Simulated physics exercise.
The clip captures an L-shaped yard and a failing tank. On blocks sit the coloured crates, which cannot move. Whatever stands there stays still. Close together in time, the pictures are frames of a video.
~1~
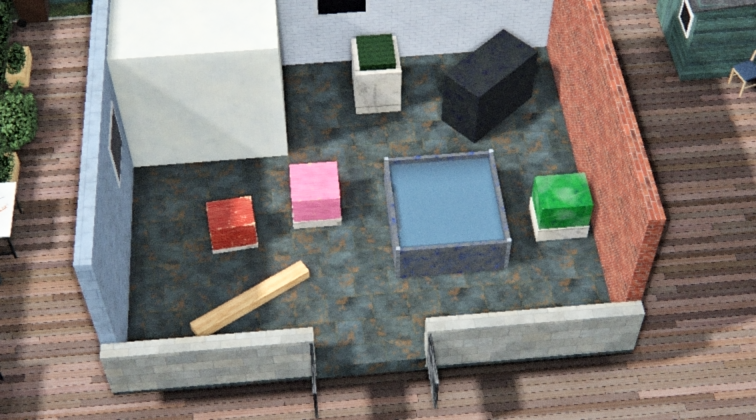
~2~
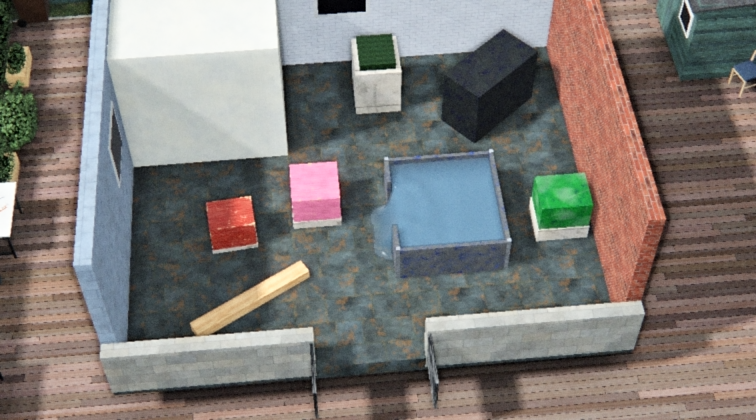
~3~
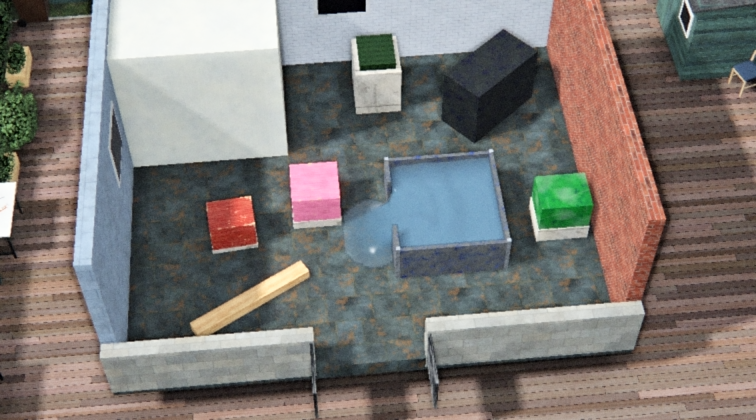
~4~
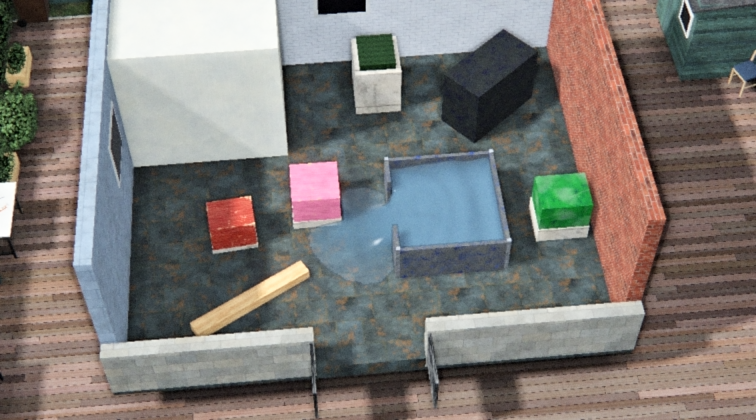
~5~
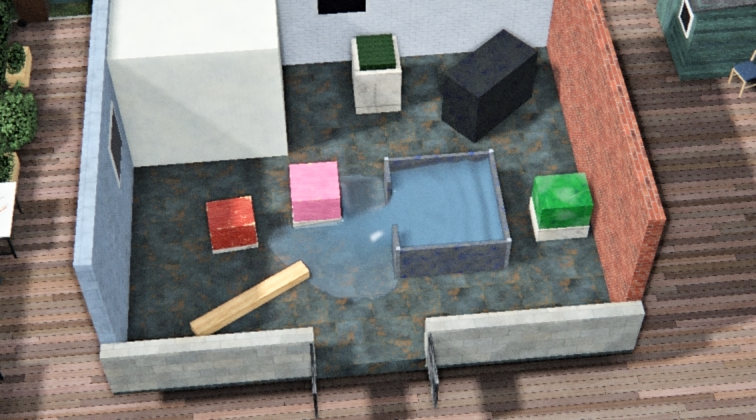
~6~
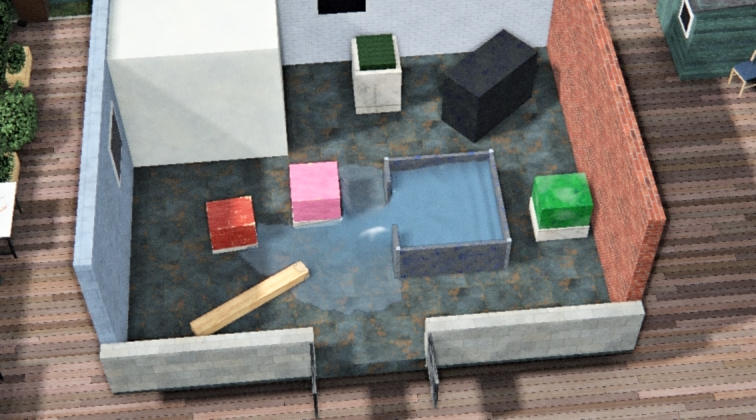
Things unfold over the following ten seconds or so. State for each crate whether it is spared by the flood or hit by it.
One by one: The red crate will have water on it, the green crate will have no water on it, the pink crate will have water on it.
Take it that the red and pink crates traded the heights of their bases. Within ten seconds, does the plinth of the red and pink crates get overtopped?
After the swap, red is flooded while pink is flooded.
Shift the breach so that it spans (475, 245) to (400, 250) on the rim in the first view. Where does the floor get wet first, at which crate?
I'd go with the crate marked green.
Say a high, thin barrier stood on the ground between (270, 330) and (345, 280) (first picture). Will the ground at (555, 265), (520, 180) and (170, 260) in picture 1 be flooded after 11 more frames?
One by one: Spared, spared, soaked.
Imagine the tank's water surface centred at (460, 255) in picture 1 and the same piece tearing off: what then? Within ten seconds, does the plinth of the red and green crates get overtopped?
I'd expect that the red sees the flood while the green stays clear.
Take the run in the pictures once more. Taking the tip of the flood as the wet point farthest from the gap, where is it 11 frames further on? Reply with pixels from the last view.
Pixel estimate: (127, 370).
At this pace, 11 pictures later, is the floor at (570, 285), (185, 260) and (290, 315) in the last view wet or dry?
Result by point, in sequence: Unwetted, then waterlogged, then waterlogged.
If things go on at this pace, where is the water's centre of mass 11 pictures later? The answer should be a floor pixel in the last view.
Centre of the water: Near (364, 236).
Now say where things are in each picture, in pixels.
The first picture shows the tank at (446, 202) is whole and still.
In the second picture, water pours out at (394, 223) and has run to (385, 256).
In the third picture, water pours out at (394, 223) and has run to (351, 252).
In the fourth picture, the front is at (314, 243), out from the gap at (394, 223).
In the fifth picture, water pours out at (394, 223) and has run to (274, 247).
In the sixth picture, the front is at (245, 252), out from the gap at (394, 223).
A moment on, water covers 25 % of the floor; the red crate water round its plinth, the green crate not reached, the pink crate water round its plinth.
Next, water covers 45 % of the floor; the red crate water round its plinth, the green crate not reached, the pink crate water round its plinth.
Then, water covers 55 % of the floor; the red crate water round its plinth, the green crate not reached, the pink crate water round its plinth.
Later, water covers 70 % of the floor; the red crate water round its plinth, the green crate water round its plinth, the pink crate water round its plinth.
In the end, water covers 90 % of the floor; the red crate was topped, the green crate stayed above the water, the pink crate was topped.
